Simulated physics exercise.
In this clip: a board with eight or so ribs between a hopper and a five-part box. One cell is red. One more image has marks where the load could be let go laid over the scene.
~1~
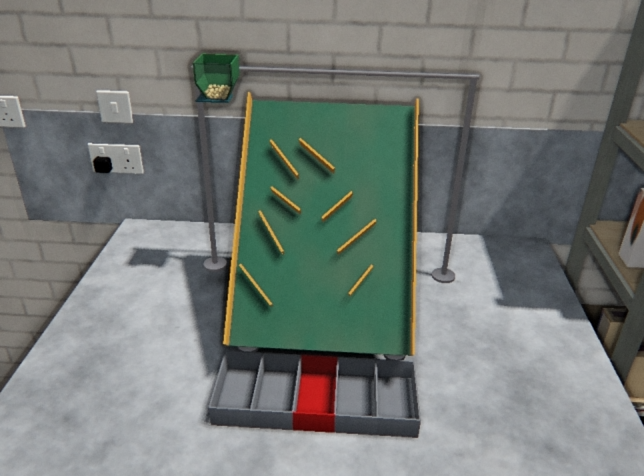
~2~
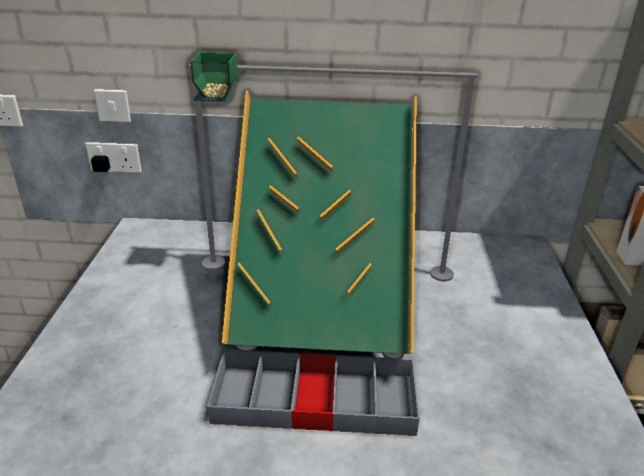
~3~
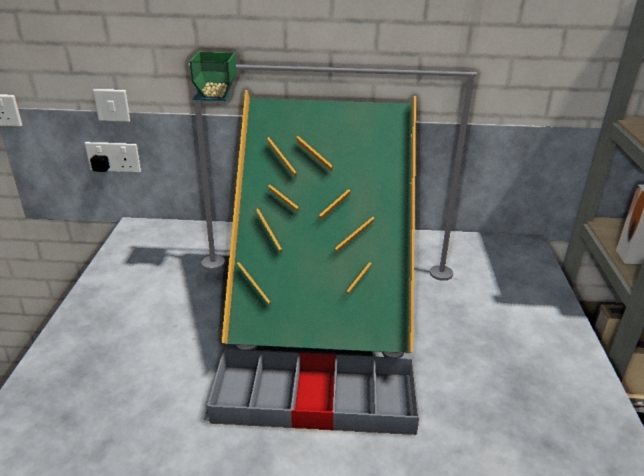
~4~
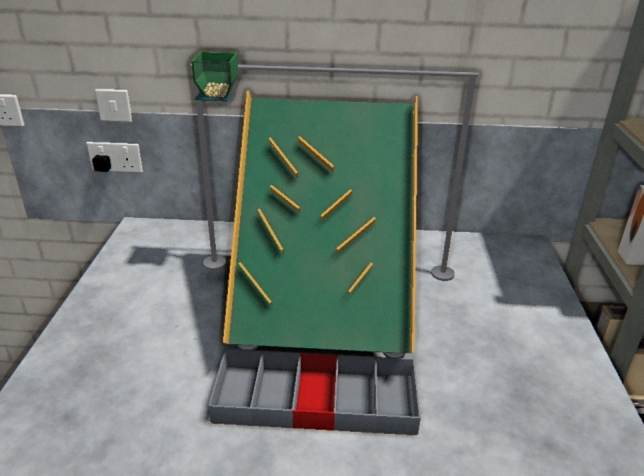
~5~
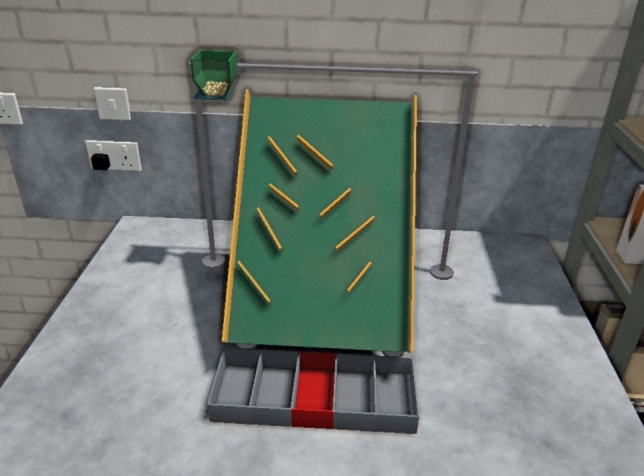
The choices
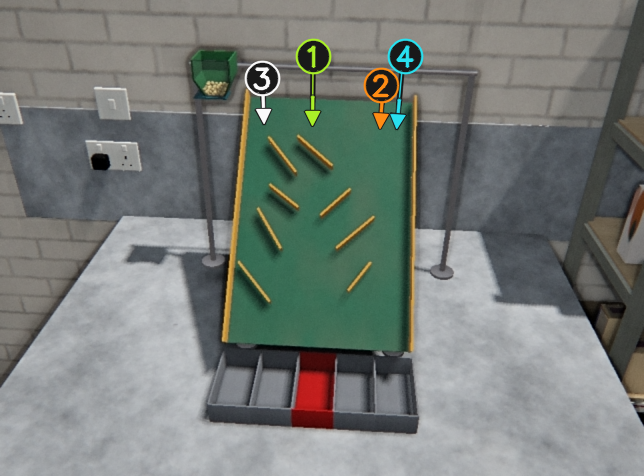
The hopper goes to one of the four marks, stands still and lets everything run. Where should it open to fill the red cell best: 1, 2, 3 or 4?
3.
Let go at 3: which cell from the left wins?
It is the third one.
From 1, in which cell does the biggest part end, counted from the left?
The second.
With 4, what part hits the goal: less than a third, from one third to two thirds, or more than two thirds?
It is less than a third.
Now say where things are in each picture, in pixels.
Hopper (219, 93), soya beans, door shut, in the first frame.
Ribs (269, 138) to (296, 173), (298, 137) to (332, 167), (269, 186) to (298, 209), in the second frame.
Ribs (320, 216) to (350, 190), (257, 209) to (280, 249), (336, 249) to (374, 217), in the third frame.
Ribs (239, 263) to (271, 303), (349, 292) to (372, 263), in the fourth frame.
Red cell (313, 418), number 3 of 5 from the left, in the fifth frame.
On the marked copy, mark 1 meets the board at (312, 120); mark 2 meets the board at (380, 123); mark 3 meets the board at (263, 118); mark 4 meets the board at (397, 123).
With 1, about a tenth in the red cell, the larger part in other cells, about a tenth outside the box.
With 2, about a tenth in the red cell, almost all in other cells.
With 3, roughly two thirds in the red cell, roughly a third in other cells.
With 4, just a few in the red cell, the larger part in other cells, about a tenth outside the box.
